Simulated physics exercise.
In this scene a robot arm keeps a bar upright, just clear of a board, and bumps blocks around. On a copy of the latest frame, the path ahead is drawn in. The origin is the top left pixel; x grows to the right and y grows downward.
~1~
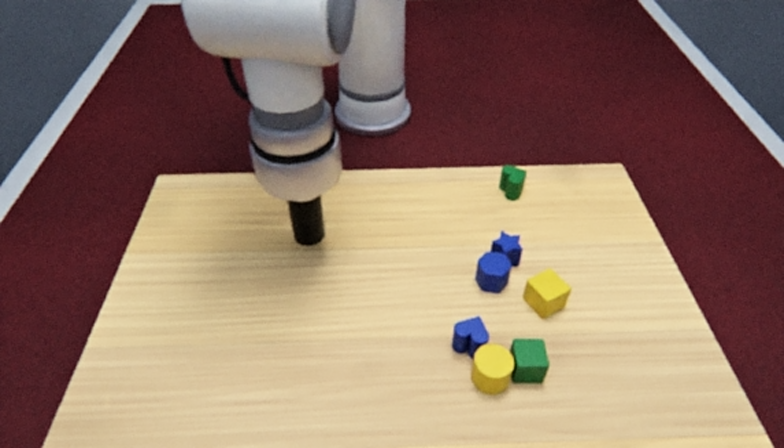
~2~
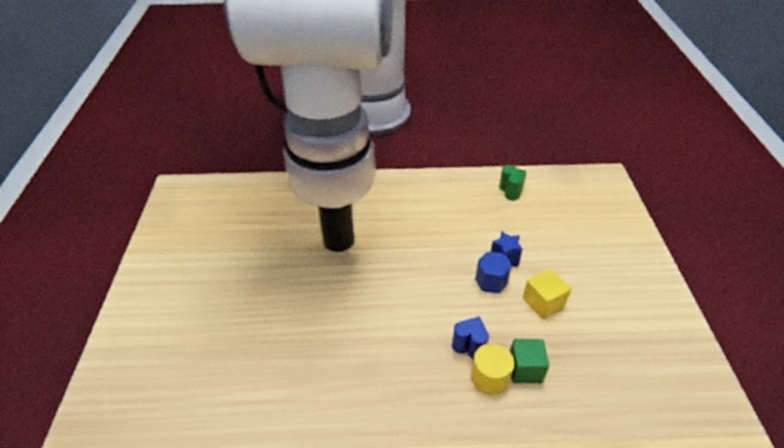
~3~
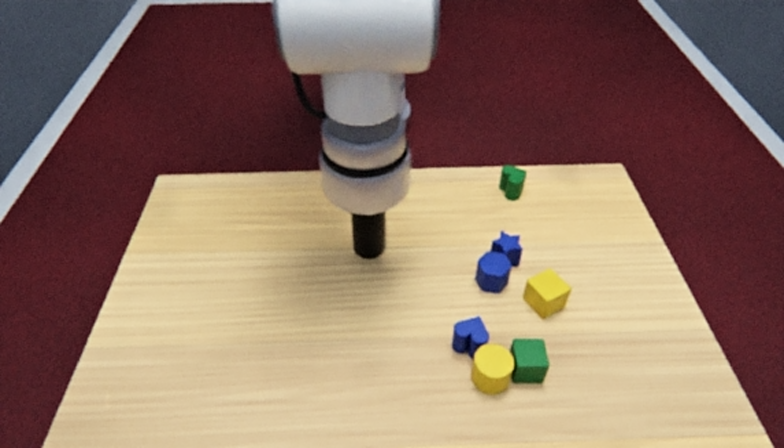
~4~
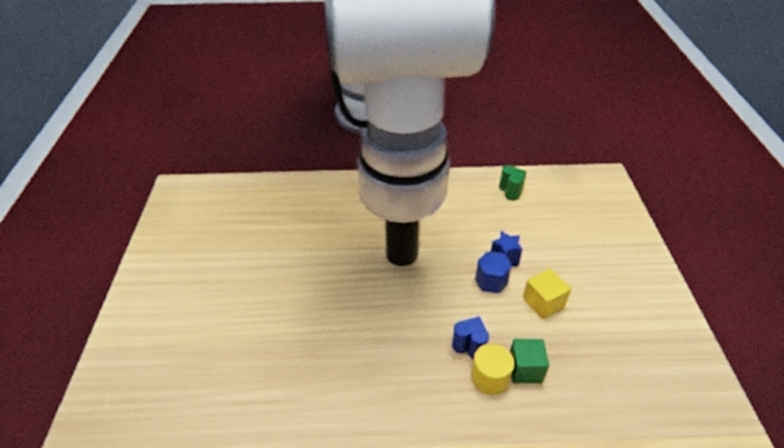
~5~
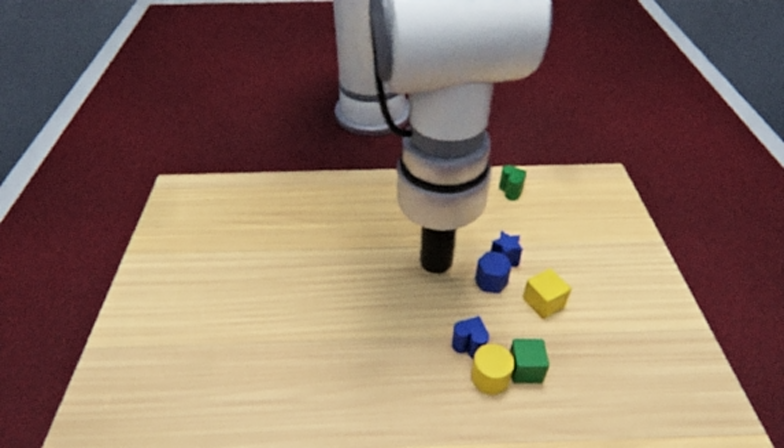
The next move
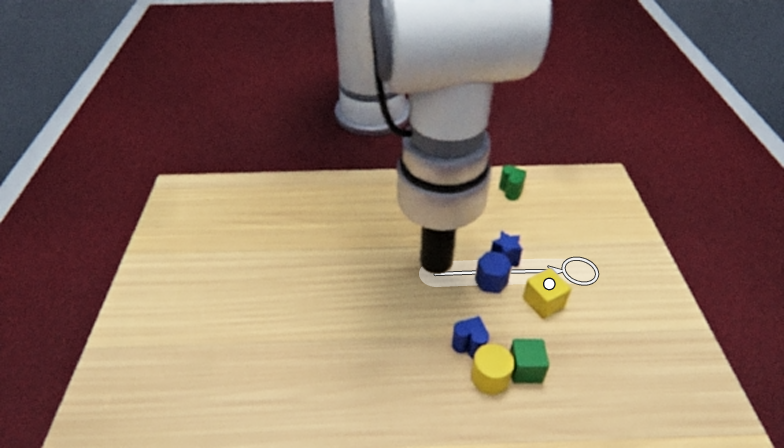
White robot arm moving a black bar rightward above a wooden board toward still blue, yellow and green blocks.
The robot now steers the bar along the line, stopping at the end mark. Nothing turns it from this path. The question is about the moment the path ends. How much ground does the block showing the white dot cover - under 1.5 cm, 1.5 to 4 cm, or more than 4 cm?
I reckon it covers between 1.5 and 4 cm.
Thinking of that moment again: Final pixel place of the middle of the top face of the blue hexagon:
The point I'd pick in the picture is (586, 278).
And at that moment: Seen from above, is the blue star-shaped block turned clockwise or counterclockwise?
Seen from above, its turn is counter-clockwise.
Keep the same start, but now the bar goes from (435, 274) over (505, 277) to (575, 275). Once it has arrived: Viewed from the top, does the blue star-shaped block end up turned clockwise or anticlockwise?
It rotates counterclockwise.
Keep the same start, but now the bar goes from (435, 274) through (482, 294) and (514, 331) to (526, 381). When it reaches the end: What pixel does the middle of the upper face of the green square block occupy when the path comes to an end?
Located at (546, 398).
Drawn move, from (435, 274) to (580, 271); the dot is on the yellow square block.
On the path given first. One third of the way, bar (487, 260); blue hexagon (520, 267), turned 20° clockwise.
Two thirds of the way, bar (536, 259); blue hexagon (563, 273), turned 60° clockwise; blue star-shaped block (530, 233), turned 60° anticlockwise; yellow square block (571, 299), turned 40° clockwise.
At the end, bar (585, 258); blue hexagon (586, 278), turned 110° clockwise; blue star-shaped block (531, 233), turned 65° anticlockwise; yellow square block (573, 301), turned 50° clockwise.
